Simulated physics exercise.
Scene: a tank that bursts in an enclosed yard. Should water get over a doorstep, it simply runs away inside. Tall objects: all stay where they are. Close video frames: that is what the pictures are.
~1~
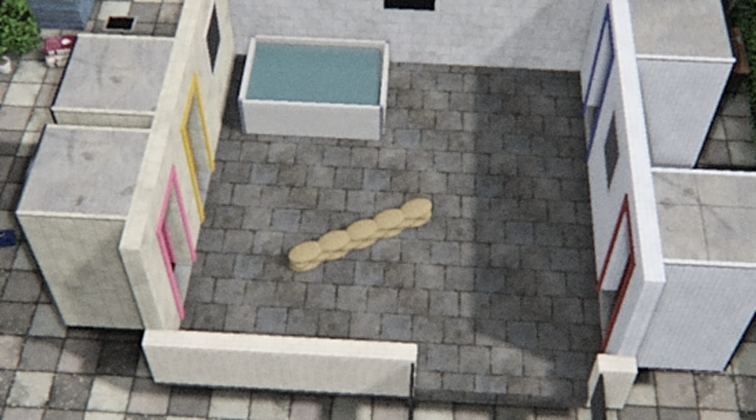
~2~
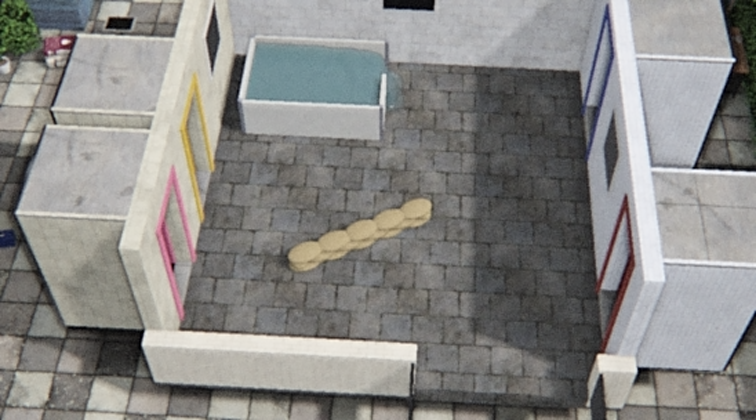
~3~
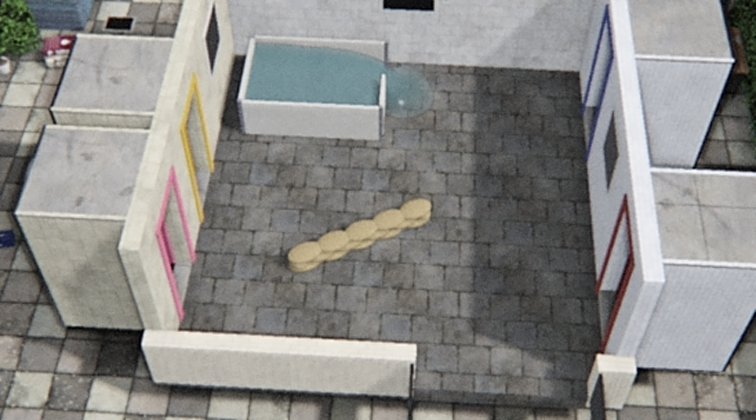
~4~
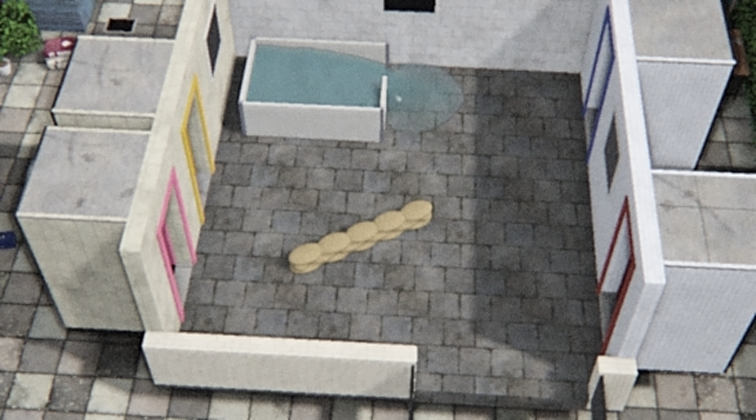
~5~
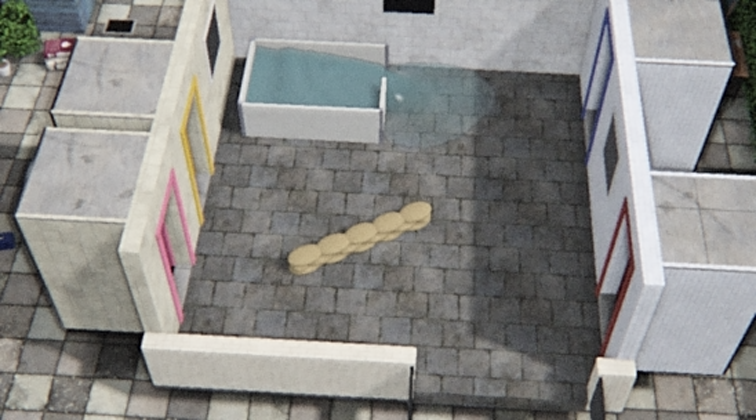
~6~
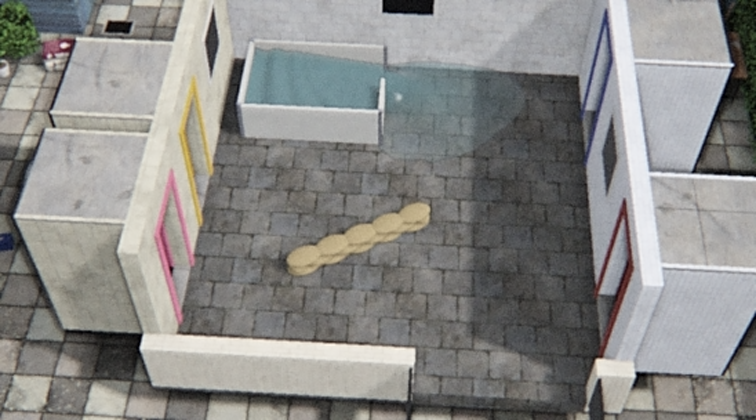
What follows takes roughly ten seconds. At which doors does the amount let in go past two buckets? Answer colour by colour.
Door by door: The yellow door stays at two or fewer; the red door stays at two or fewer; the pink door stays at two or fewer; the blue door stays at two or fewer.
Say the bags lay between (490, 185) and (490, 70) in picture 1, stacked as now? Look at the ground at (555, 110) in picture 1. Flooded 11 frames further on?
At that place: Submerged.
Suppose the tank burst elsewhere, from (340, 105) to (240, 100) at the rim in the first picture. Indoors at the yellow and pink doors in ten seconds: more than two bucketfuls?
The yellow door ends up above and the pink door ends up above.
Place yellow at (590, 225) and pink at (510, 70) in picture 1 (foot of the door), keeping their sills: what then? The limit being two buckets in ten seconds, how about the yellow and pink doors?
Yellow: Exceeds the limit. Pink: Exceeds the limit.
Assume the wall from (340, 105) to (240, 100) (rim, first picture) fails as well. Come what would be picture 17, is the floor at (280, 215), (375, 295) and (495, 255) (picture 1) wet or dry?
Submerged, untouched, untouched.
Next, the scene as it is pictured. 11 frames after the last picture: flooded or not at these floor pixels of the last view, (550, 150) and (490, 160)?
Soaked, soaked.
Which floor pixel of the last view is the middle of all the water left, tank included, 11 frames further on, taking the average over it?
I'd mark it close to (393, 113).
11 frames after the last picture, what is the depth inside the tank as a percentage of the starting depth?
It works out to roughly 58 percent.
A moment on, water covers 20 % of the floor; the yellow door not reached, the red door not reached, the pink door not reached, the blue door wet at the sill, nothing in.
Next, water covers 25 % of the floor; the yellow door not reached, the red door not reached, the pink door not reached, the blue door wet at the sill, nothing in.
Then, water covers 35 % of the floor; the yellow door not reached, the red door wet at the sill, nothing in, the pink door not reached, the blue door under two buckets in.
Later, water covers 60 % of the floor; the yellow door not reached, the red door wet at the sill, nothing in, the pink door not reached, the blue door under two buckets in.
In the end, water covers 65 % of the floor; the yellow door not reached, the red door wet at the sill, nothing in, the pink door wet at the sill, nothing in, the blue door under two buckets in.
